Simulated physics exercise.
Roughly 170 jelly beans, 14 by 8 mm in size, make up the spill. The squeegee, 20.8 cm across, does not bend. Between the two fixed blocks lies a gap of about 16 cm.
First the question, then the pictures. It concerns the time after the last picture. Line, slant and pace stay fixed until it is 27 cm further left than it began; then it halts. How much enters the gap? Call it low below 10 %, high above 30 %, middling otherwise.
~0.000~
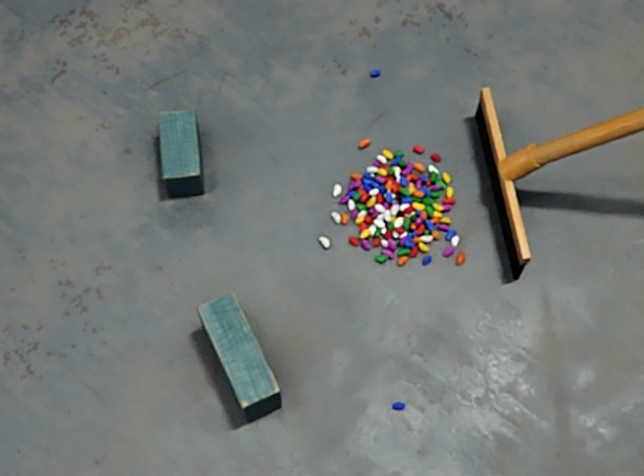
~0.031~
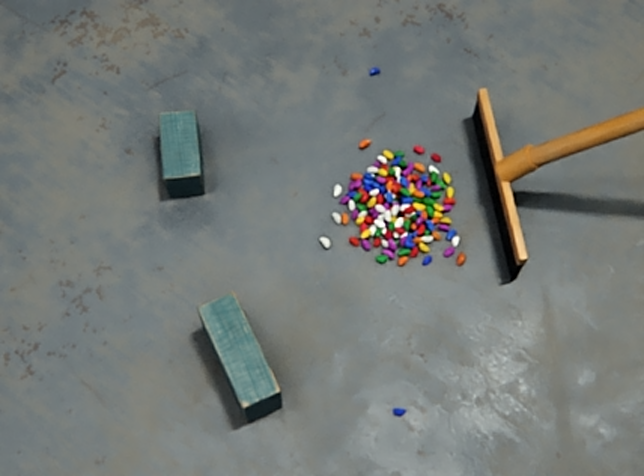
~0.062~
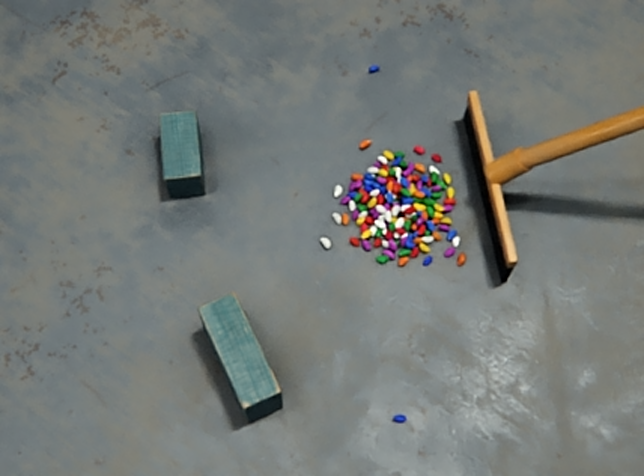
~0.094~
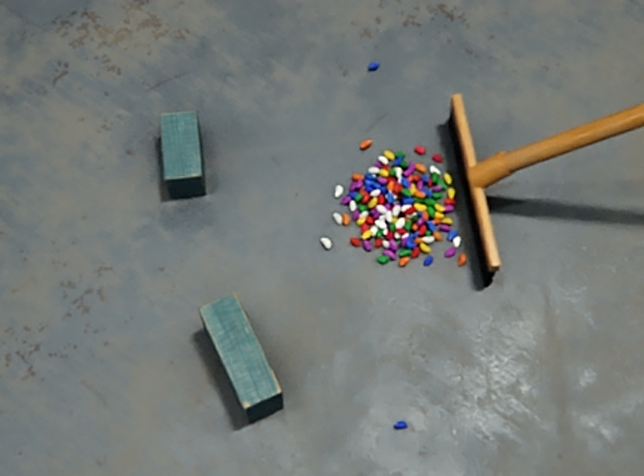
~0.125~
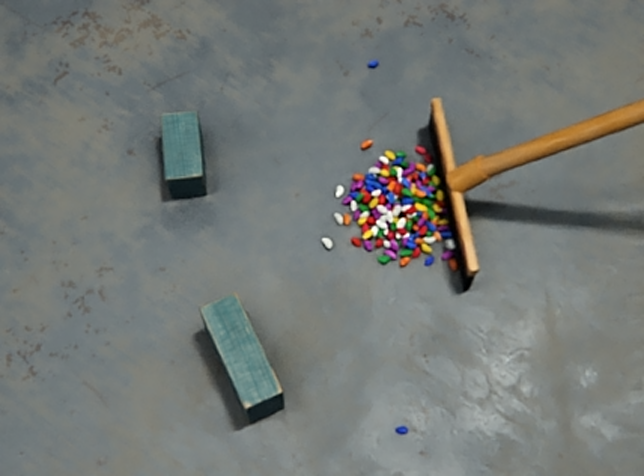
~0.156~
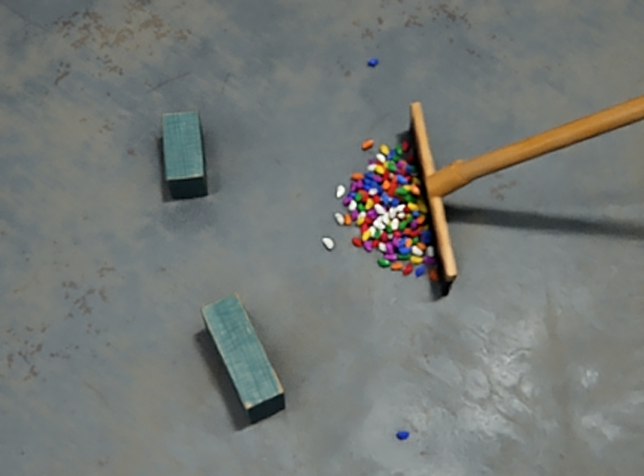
I would say high.
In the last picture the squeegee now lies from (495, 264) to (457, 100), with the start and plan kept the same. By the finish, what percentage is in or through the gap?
At rest, 15 per cent has gone through.
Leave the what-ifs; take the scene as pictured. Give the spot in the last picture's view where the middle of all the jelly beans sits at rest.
Around pixel (222, 240) in the last view.
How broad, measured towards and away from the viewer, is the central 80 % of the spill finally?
18 cm.
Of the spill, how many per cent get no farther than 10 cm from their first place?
Close to 0 in a hundred.
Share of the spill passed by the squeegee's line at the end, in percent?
Some 0 in a hundred.
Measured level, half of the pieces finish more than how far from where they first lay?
Some 22 cm.
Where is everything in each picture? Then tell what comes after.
Squeegee from (524, 259) to (485, 96); moved 0.0 cm; 0 pieces shifted; middle of the spill at (396, 205); block at (238, 348); block at (179, 143), in the first frame.
Squeegee from (521, 260) to (482, 97); moved 0.4 cm; 2 pieces shifted; middle of the spill at (397, 205), in the second frame.
Squeegee from (511, 262) to (472, 99); moved 1.5 cm; 2 pieces shifted; middle of the spill at (397, 206), in the third frame.
Squeegee from (494, 266) to (456, 102); moved 3.5 cm; 2 pieces shifted; middle of the spill at (398, 206), in the fourth frame.
Squeegee from (472, 271) to (436, 107); moved 6.0 cm; 25 pieces shifted; middle of the spill at (398, 206), in the fifth frame.
Squeegee from (451, 276) to (415, 111); moved 8.5 cm; 140 pieces shifted; middle of the spill at (395, 203); block at (241, 349); block at (182, 145). Its speed is about 0.80 m/s, heading 4 degrees away from the viewer, in the sixth frame.
After 0.32 s, squeegee 22 cm from its start, spill 19 cm wide; held up before the blocks 100 %.
After 0.49 s, squeegee 27 cm from its start, spill 21 cm wide; in or through the gap 40 %, held up before the blocks 60 %.
Then, at 0.63 s, squeegee 27 cm from its start, spill 22 cm wide; in or through the gap 45 %, round the far block 5 %, held up before the blocks 50 %.
At rest (2.6 s), in or through the gap 45 %, round the near block 0 %, round the far block 5 %, held up before the blocks 50 %.
